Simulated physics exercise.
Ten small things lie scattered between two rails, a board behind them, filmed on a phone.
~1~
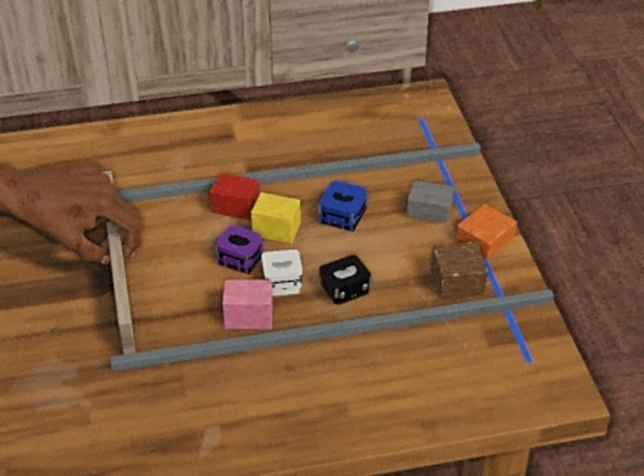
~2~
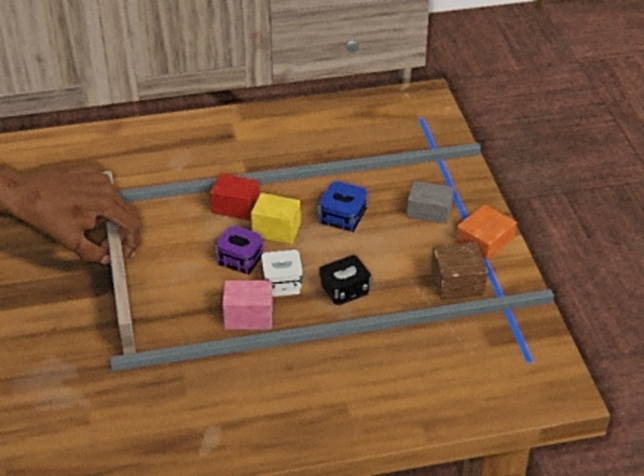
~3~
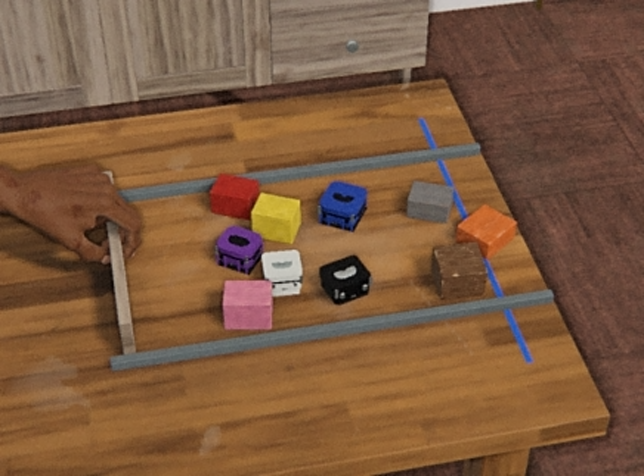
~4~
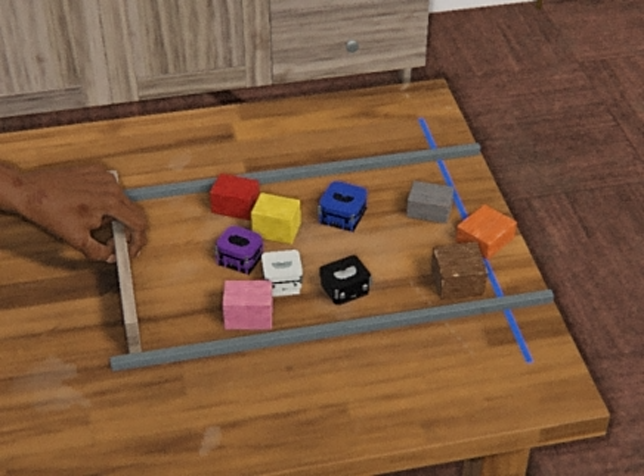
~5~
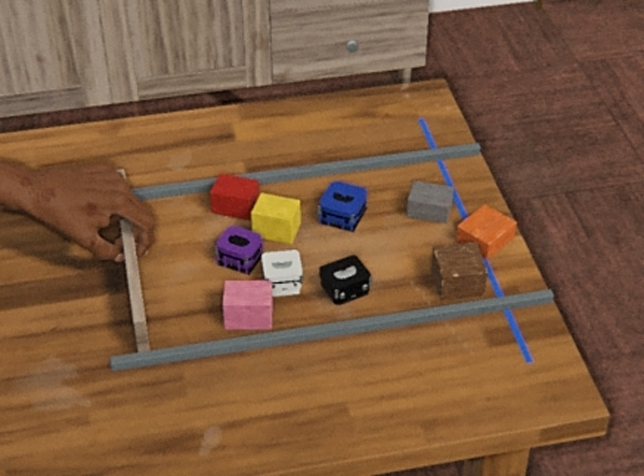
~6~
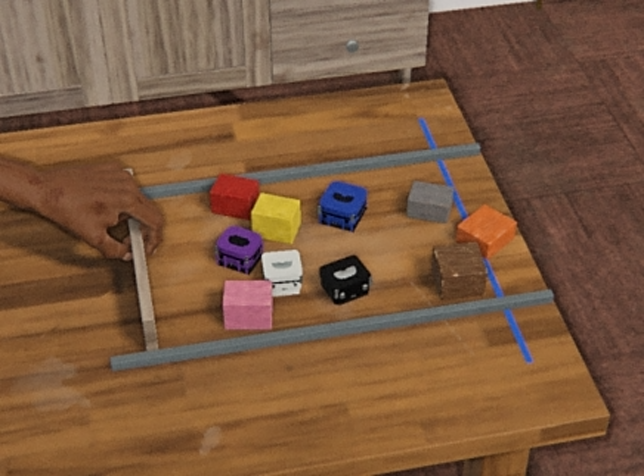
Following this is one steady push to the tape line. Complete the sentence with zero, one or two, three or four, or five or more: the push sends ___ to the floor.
The push sends five or more to the floor.
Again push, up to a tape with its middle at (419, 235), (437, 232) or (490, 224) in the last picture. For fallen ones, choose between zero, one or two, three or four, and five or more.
1 or 2; either one or two; 5 or more.
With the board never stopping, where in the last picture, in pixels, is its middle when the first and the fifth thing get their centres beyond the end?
For the first, roughly (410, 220); for the next, roughly (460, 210).
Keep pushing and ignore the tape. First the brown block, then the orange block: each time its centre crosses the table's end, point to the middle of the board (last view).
Estimated middle: (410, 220), and (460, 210) for the other.
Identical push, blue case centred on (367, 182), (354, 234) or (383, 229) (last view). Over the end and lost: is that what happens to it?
Lab note - blue case, per position: Is gone; is gone; is gone.
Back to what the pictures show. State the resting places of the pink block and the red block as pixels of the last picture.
Going in order: First (515, 264), then (464, 159).
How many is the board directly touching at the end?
Total: 5.
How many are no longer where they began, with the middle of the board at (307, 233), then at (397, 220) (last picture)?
Counts: 7, 9.
A little later, none off yet; orange block at rest near (486, 232); grey block at rest near (430, 202); brown block at rest near (459, 271).
When it is over, the number that fall off is five or more; down, black case, blue case, brown block, grey block and orange block.
